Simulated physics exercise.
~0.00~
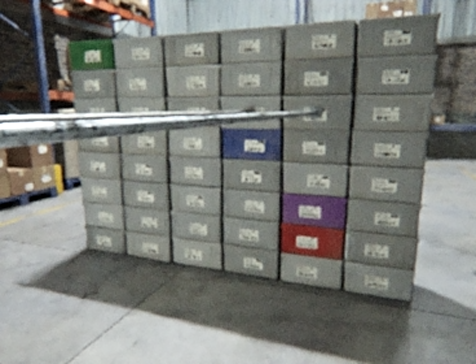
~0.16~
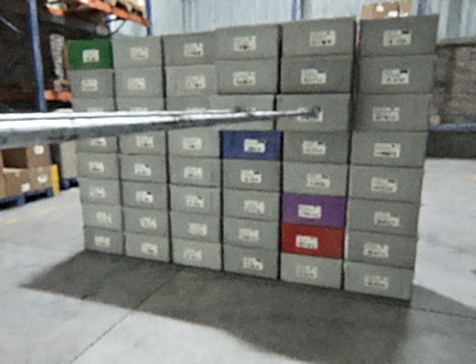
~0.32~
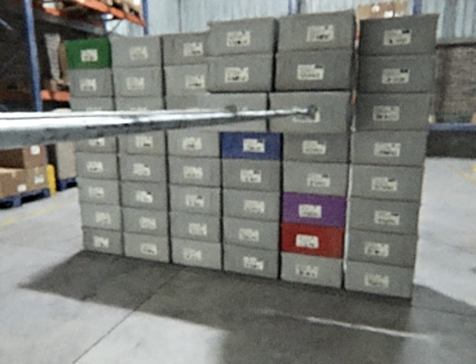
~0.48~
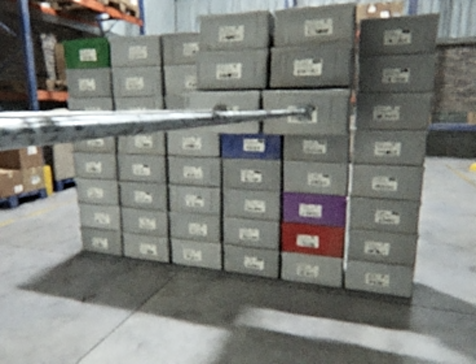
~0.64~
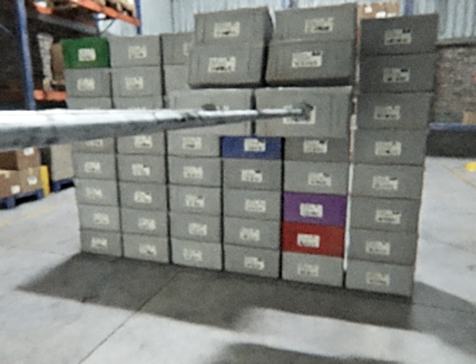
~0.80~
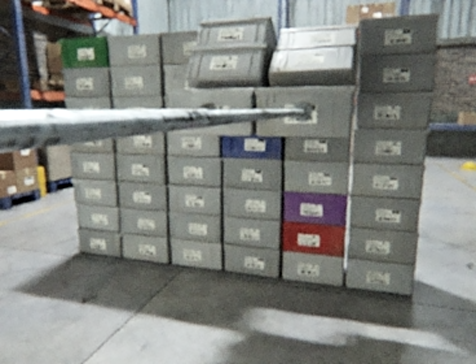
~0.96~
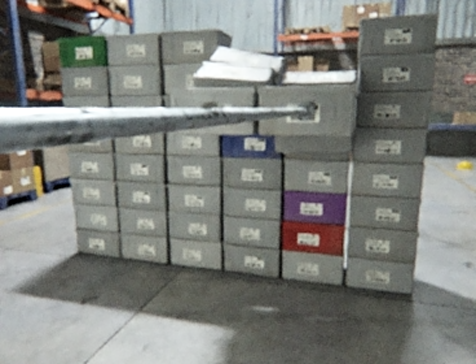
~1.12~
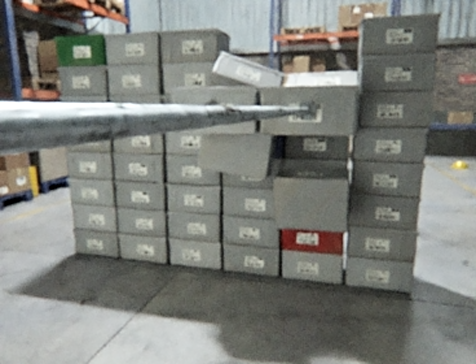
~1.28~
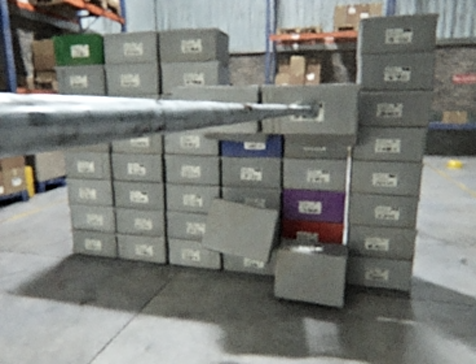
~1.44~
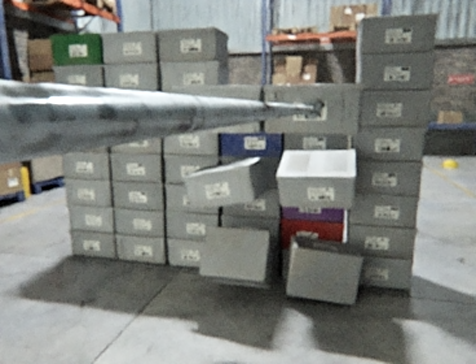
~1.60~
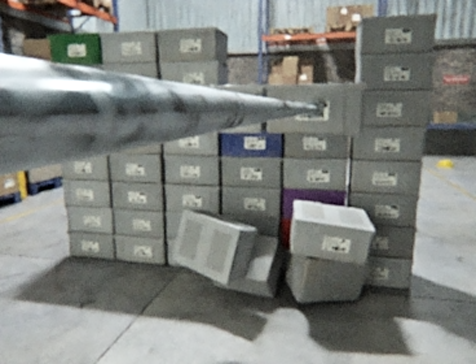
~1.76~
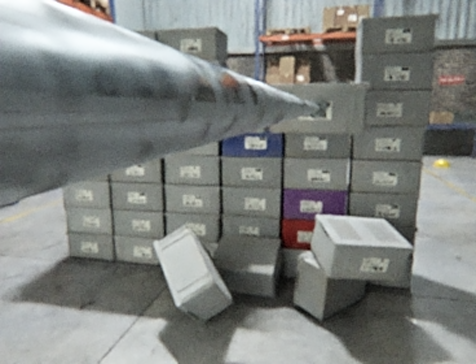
Steel arm pulling two neighbouring grey totes from a stacked wall, four others tumbling to the floor while the red tote stays put.
